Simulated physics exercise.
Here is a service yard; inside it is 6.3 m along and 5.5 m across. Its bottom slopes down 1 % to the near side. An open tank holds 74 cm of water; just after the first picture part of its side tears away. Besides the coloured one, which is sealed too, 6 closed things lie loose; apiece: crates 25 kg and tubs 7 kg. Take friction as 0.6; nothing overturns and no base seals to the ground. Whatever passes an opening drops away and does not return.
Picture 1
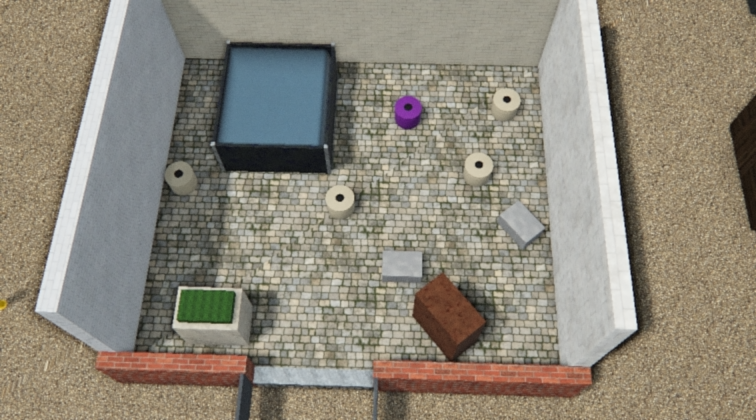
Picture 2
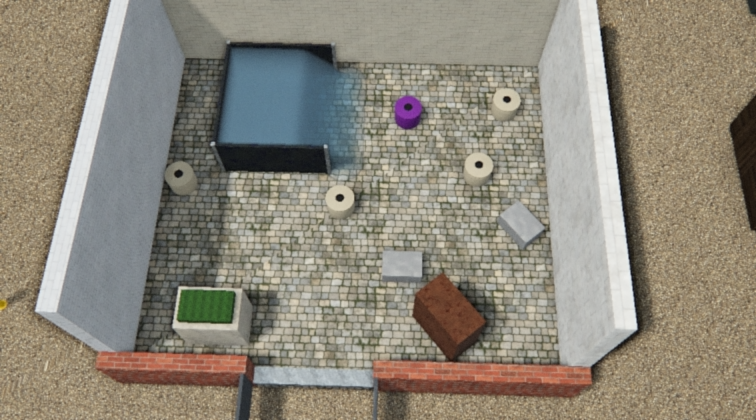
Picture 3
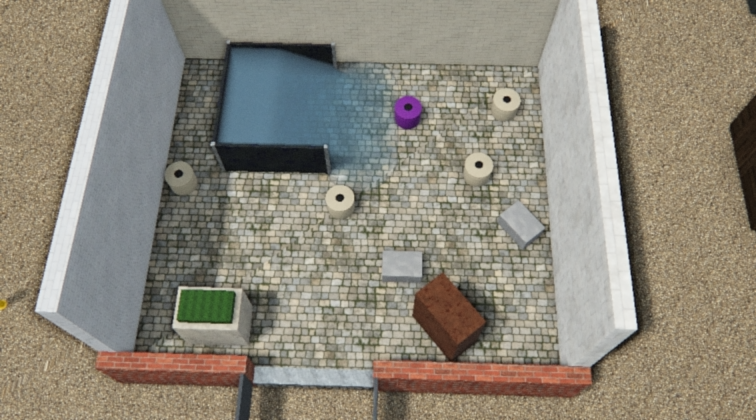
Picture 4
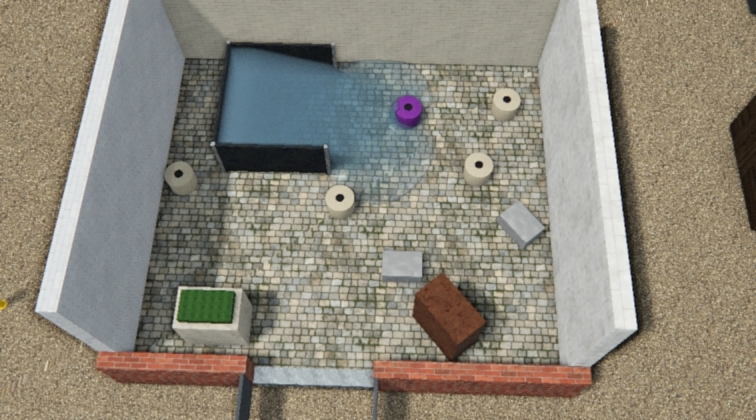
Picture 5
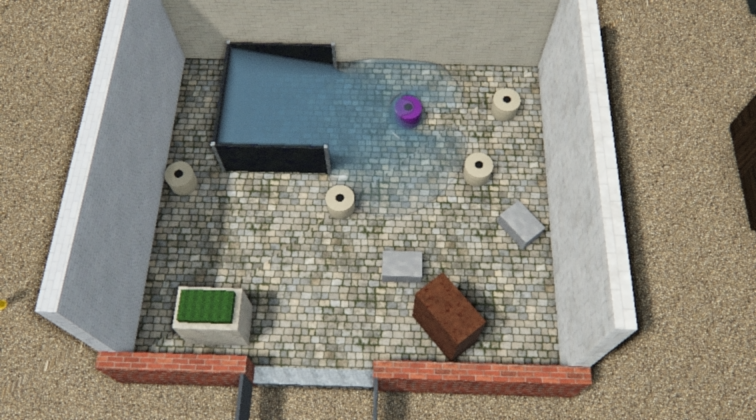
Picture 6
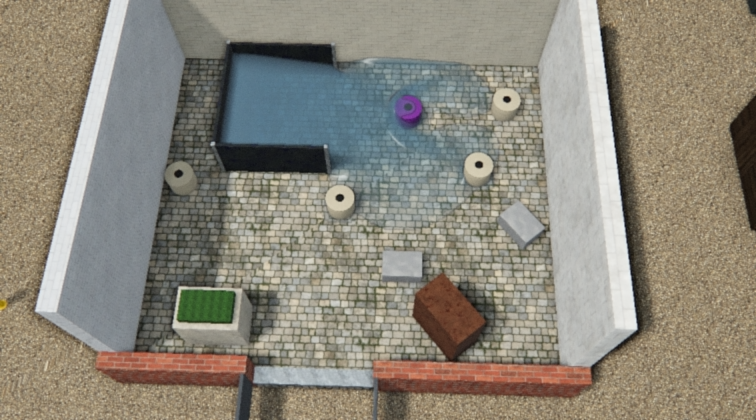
Water pours from the tank's open right side and spreads around the purple tub.
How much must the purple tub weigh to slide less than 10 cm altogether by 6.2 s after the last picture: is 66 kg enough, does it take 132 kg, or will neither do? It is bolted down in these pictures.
For it, only the higher weight holds it.
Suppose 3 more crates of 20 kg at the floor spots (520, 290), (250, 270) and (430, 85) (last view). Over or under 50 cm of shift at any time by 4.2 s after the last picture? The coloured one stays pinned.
In that order: Over, less, more.
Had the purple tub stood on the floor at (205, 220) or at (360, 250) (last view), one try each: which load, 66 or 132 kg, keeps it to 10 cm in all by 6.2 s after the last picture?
In that order: The smaller is enough; either load holds.
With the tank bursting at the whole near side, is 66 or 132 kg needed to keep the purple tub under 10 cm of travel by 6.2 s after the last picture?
Then the smaller load will do.
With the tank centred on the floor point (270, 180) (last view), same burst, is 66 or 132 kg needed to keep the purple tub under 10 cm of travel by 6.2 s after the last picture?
Then the smaller load will do.
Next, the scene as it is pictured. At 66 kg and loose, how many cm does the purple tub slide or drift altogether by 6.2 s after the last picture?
Some 80 cm in all.
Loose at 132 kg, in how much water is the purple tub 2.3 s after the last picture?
Roughly 11 cm.
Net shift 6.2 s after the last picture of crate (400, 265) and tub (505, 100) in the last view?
In that order: 250 cm, 450 cm.
Then, 0.6 s after the last picture the purple tub would be 48 cm from its start with 66 kg and 0 cm from its start with 132 kg; 19 cm of water round it then.
Then, 2.3 s after the last picture the purple tub would be 74 cm from its start with 66 kg and 0 cm from its start with 132 kg; 11 cm of water round it then.
Then, 4.2 s after the last picture the purple tub would be 74 cm from its start with 66 kg and 0 cm from its start with 132 kg; 8 cm of water round it then.
Then, 6.2 s after the last picture the purple tub would be 74 cm from its start with 66 kg and 0 cm from its start with 132 kg; 7 cm of water round it then.
